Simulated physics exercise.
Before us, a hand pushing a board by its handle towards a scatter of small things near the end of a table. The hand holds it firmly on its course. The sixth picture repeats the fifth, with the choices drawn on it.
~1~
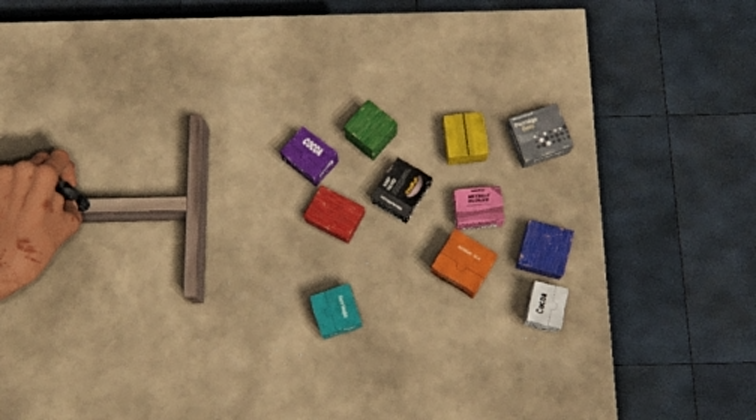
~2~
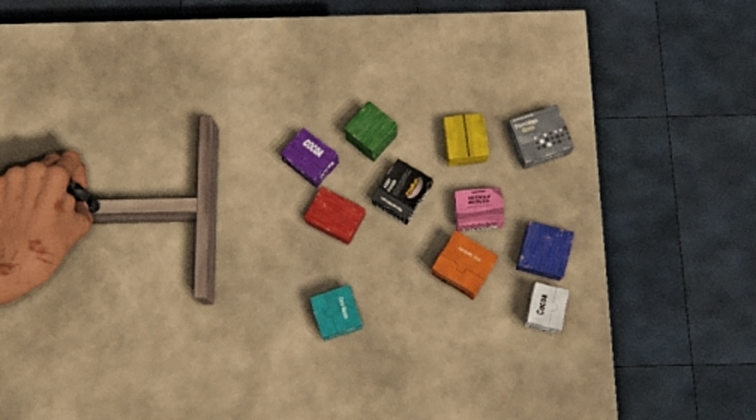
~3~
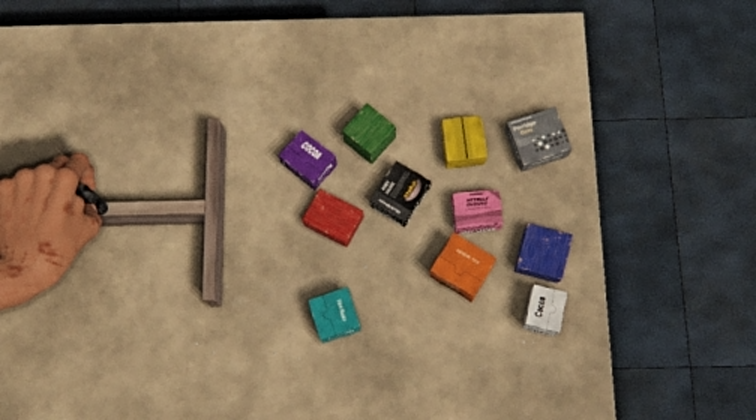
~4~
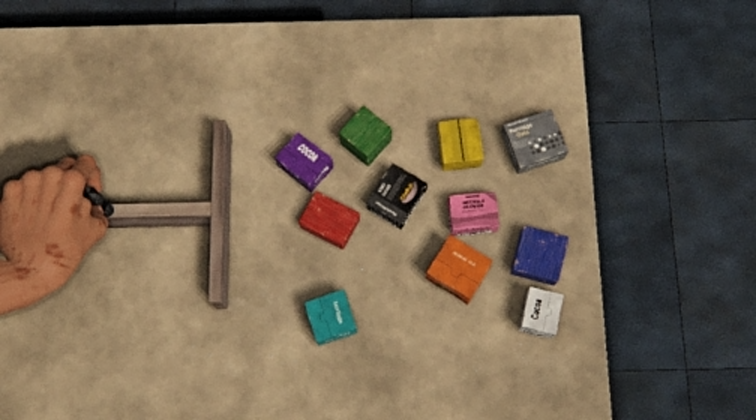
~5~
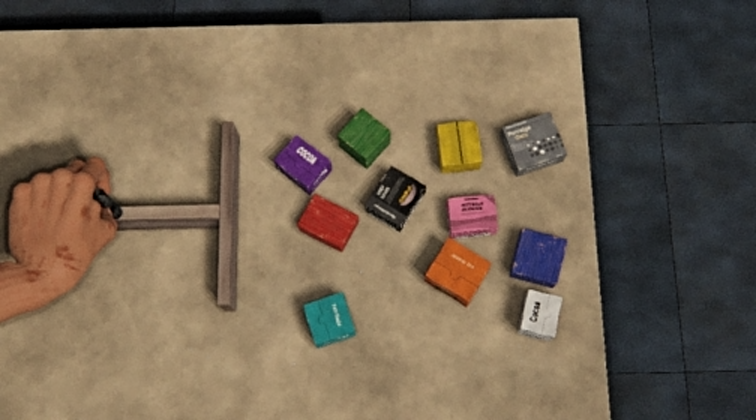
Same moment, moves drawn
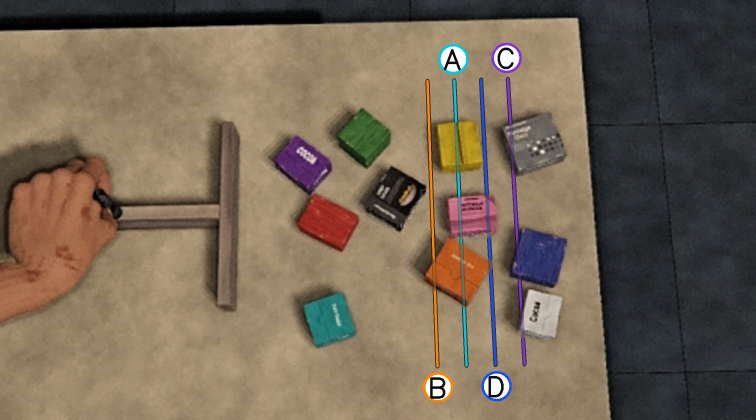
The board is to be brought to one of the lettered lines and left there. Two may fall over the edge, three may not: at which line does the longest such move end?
The farthest such stop is C.
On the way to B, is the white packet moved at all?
No.
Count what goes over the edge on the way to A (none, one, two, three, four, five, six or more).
By then, none.
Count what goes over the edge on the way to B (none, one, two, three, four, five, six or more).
In all, none.
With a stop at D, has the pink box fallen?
No.
On the marked copy, A at (460, 217); B at (432, 218); C at (516, 216); D at (488, 217).
With C. Early on, board (329, 208); turquoise box (351, 328); green block (381, 129).
Further on, board (433, 206); grey packet (544, 141); blue block (552, 267).
At the end, board (515, 204); blue block over the edge; grey packet (577, 128); one fallen.
As for the rest, A is within the limit but short; B is within the limit but short; D is within the limit but short.
